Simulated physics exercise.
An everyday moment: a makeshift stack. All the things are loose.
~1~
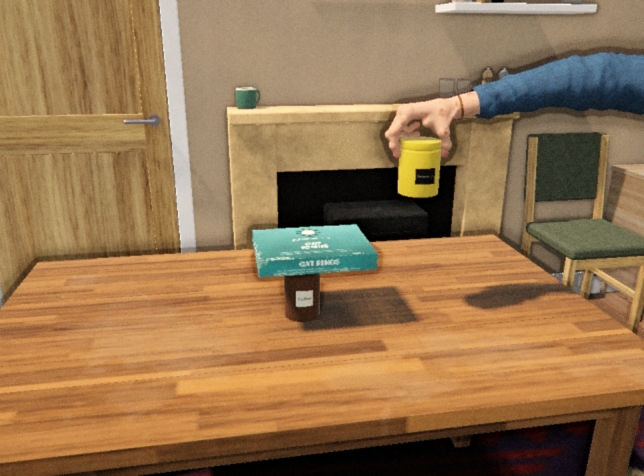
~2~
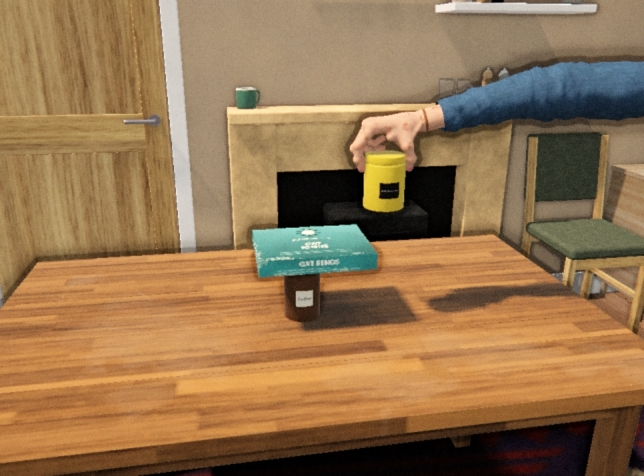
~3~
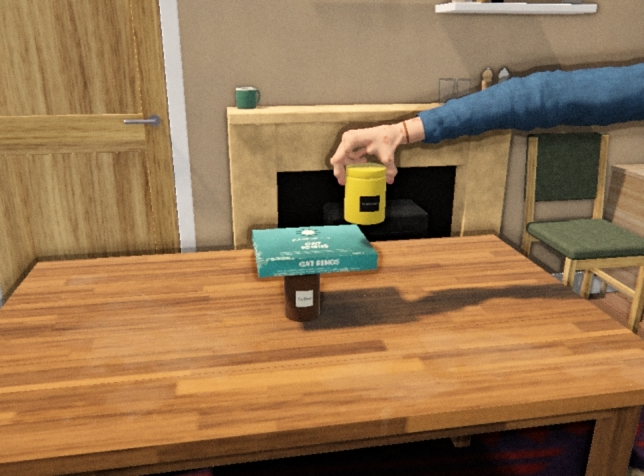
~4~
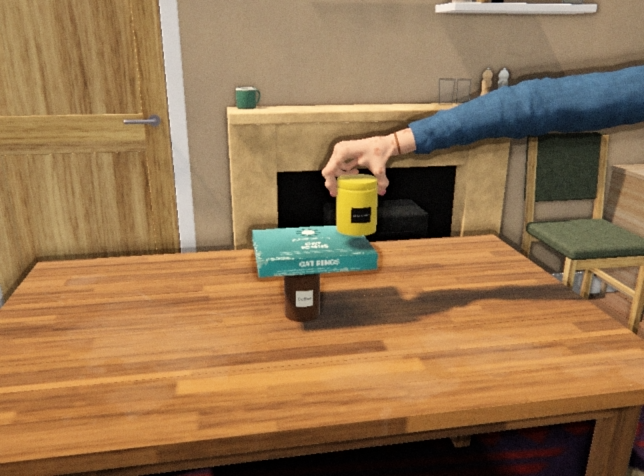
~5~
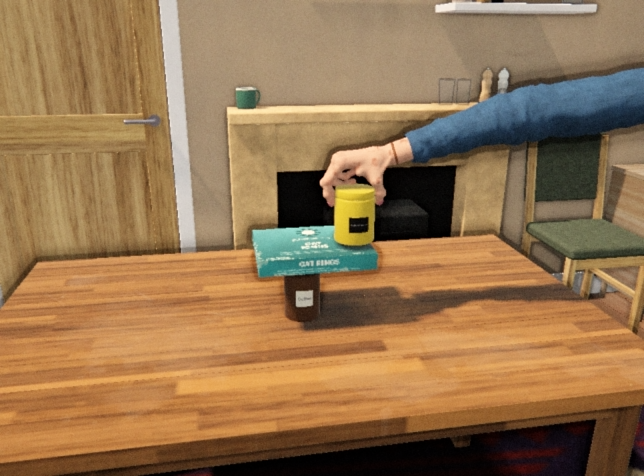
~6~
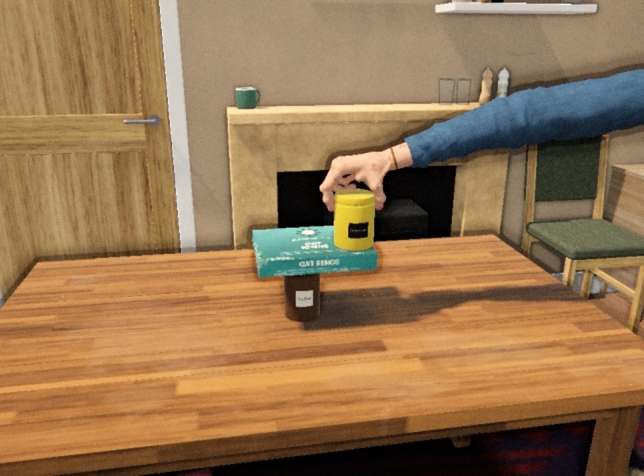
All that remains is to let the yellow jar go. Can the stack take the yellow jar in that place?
In the end the stack gives way.
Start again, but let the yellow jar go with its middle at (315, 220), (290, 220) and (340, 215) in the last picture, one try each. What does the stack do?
First try: It keeps its balance; second try: It holds; third try: It gives way.
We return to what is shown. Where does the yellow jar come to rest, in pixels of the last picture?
At about (432, 305).
Then, 0.30 s later than the last frame, yellow jar now fallen; turquoise packet tilted by 38°.
Then, 0.40 s later than the last frame, turquoise packet tilted by 71°.
Then, 0.60 s later than the last frame, turquoise packet now fallen.
Then, 0.80 s later than the last frame, things are still on the move.
When it is over, fallen, turquoise packet and yellow jar; brown jar as before. End places, in pixels of the last picture, yellow jar near (432, 305). The stack loses its balance.
